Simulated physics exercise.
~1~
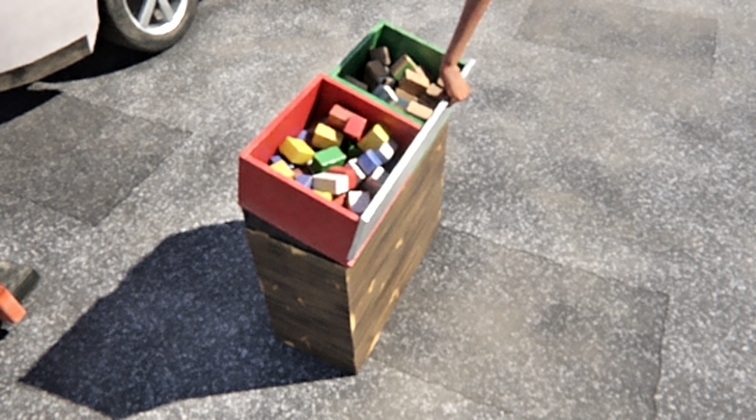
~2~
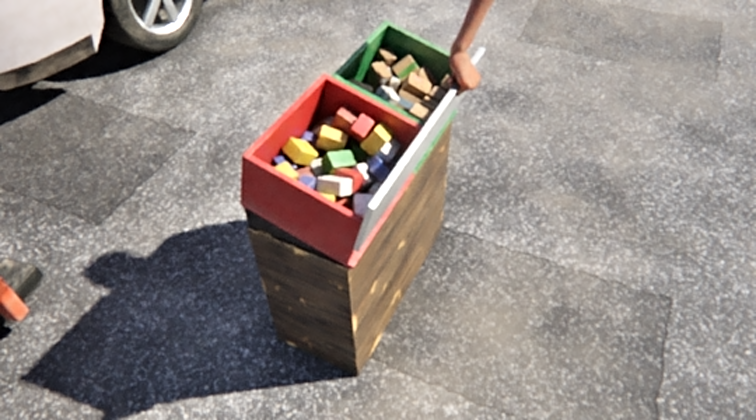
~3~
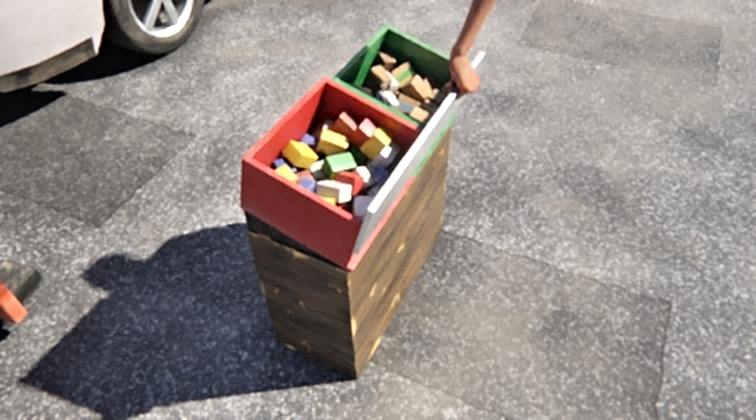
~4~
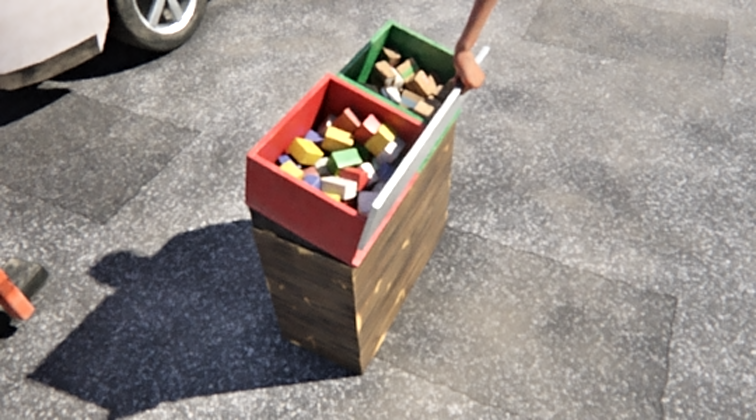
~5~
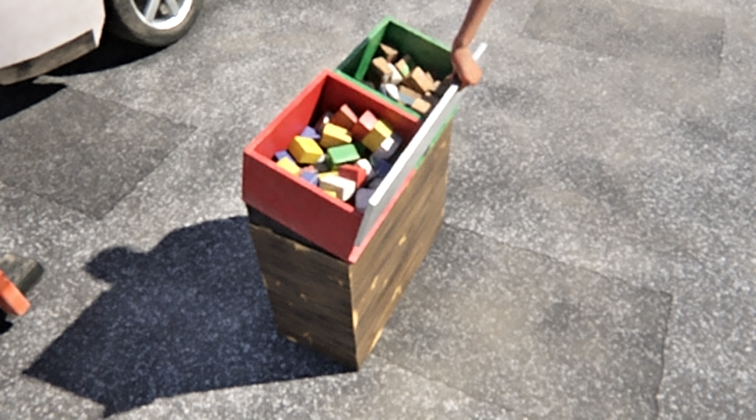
The footage shows a hand gripping a pale sliding gate along the right side of a red chute of toy bricks and a green chute of little parcels, lifting it slightly, then holding it still while both loads stay inside and the ground below remains clear.
